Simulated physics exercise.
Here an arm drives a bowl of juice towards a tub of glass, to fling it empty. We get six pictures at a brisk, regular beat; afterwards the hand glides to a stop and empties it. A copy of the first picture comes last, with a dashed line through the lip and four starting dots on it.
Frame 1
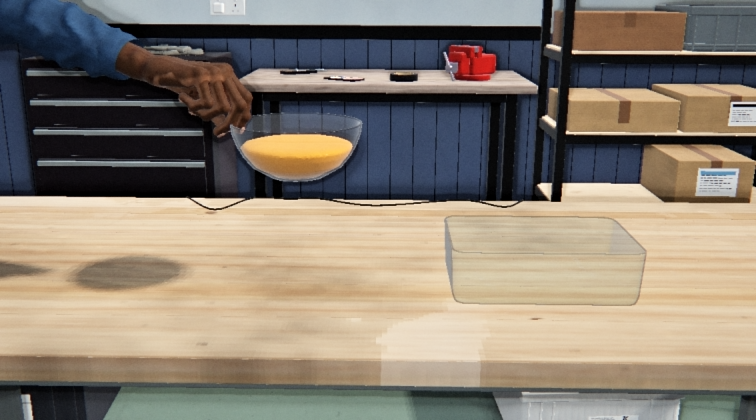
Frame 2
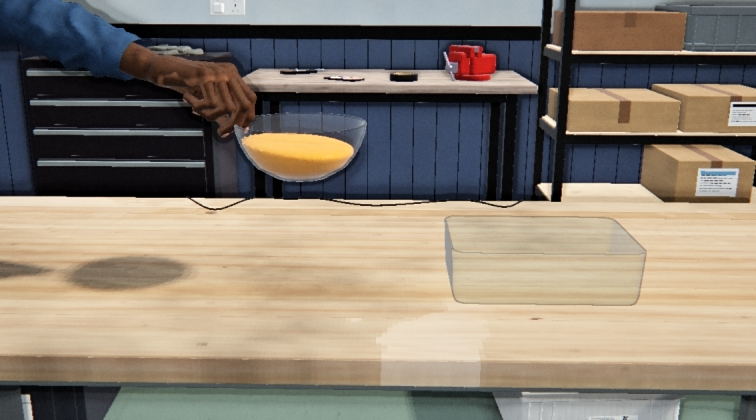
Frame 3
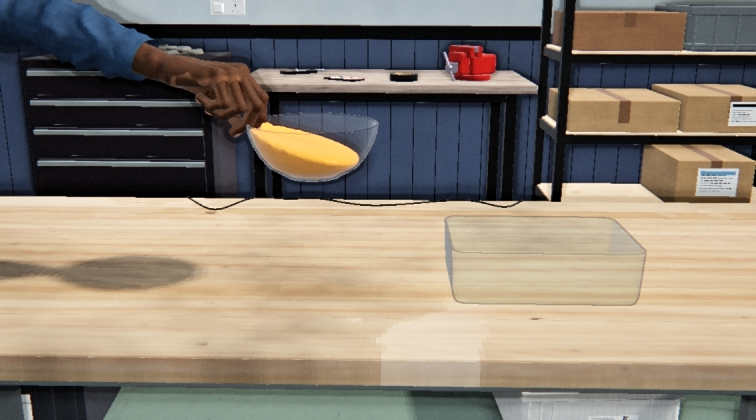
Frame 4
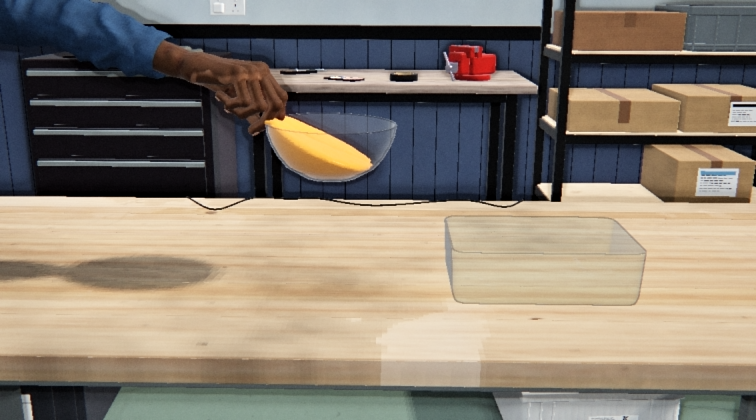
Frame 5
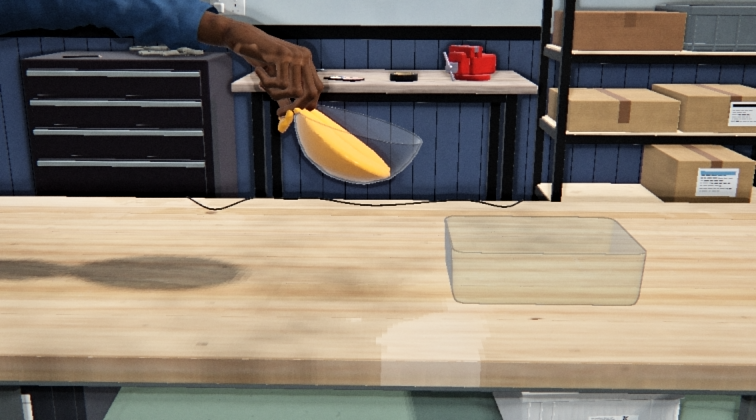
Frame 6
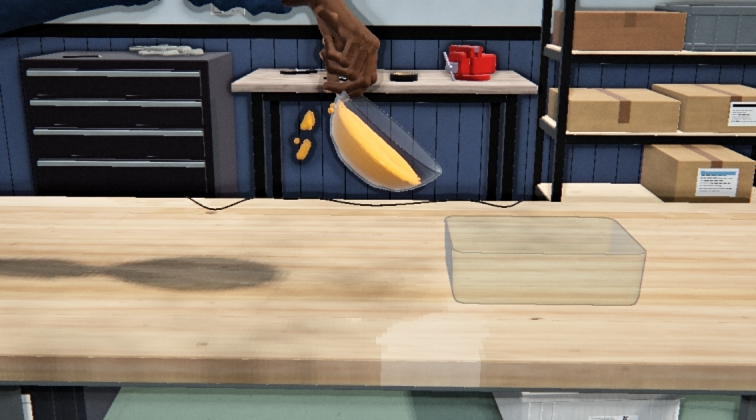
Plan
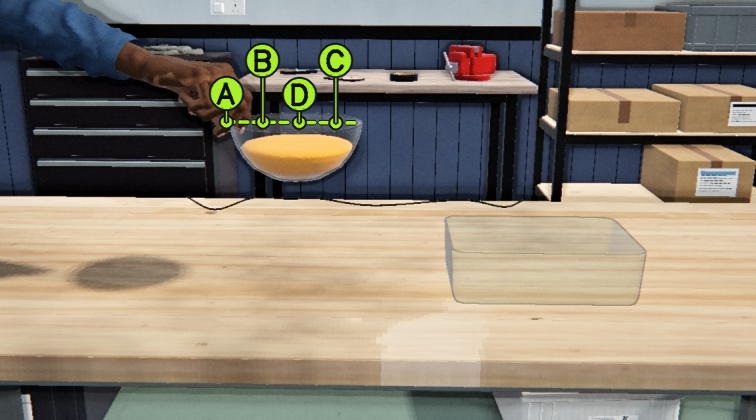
An arm in a blue sleeve swept a clear bowl of orange juice rightward above a wooden table toward a glass tub, the juice climbing the left side and slopping out behind as the bowl tipped.
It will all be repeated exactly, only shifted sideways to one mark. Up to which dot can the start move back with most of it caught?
The answer is place C.
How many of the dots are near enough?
One.
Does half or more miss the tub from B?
Yes, it does.
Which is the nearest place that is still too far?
The answer is D.
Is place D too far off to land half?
Yes.
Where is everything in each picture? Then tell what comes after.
Upright, lip at (360, 122); tub from (452, 301) to (638, 304); nothing has left yet.
Upright, lip at (364, 123); nothing has left yet.
Upright, lip at (376, 123); nothing has left yet.
Upright, lip at (395, 124); juice is over the rim, down to (275, 121).
Tipped about 15°, lip at (420, 140); juice is over the rim, down to (283, 129).
Tipped about 40°, lip at (441, 169); juice is over the rim, down to (302, 155).
On the marked copy, A at (226, 121); B at (262, 122); C at (335, 122); D at (299, 122).
With A, about 0 % lands in the tub, 100 % falls short.
With B, about 0 % lands in the tub, 96 % falls short and 4 % goes beside or beyond.
With C, about 64 % lands in the tub, 23 % falls short and 14 % goes beside or beyond.
With D, about 20 % lands in the tub, 73 % falls short and 8 % goes beside or beyond.
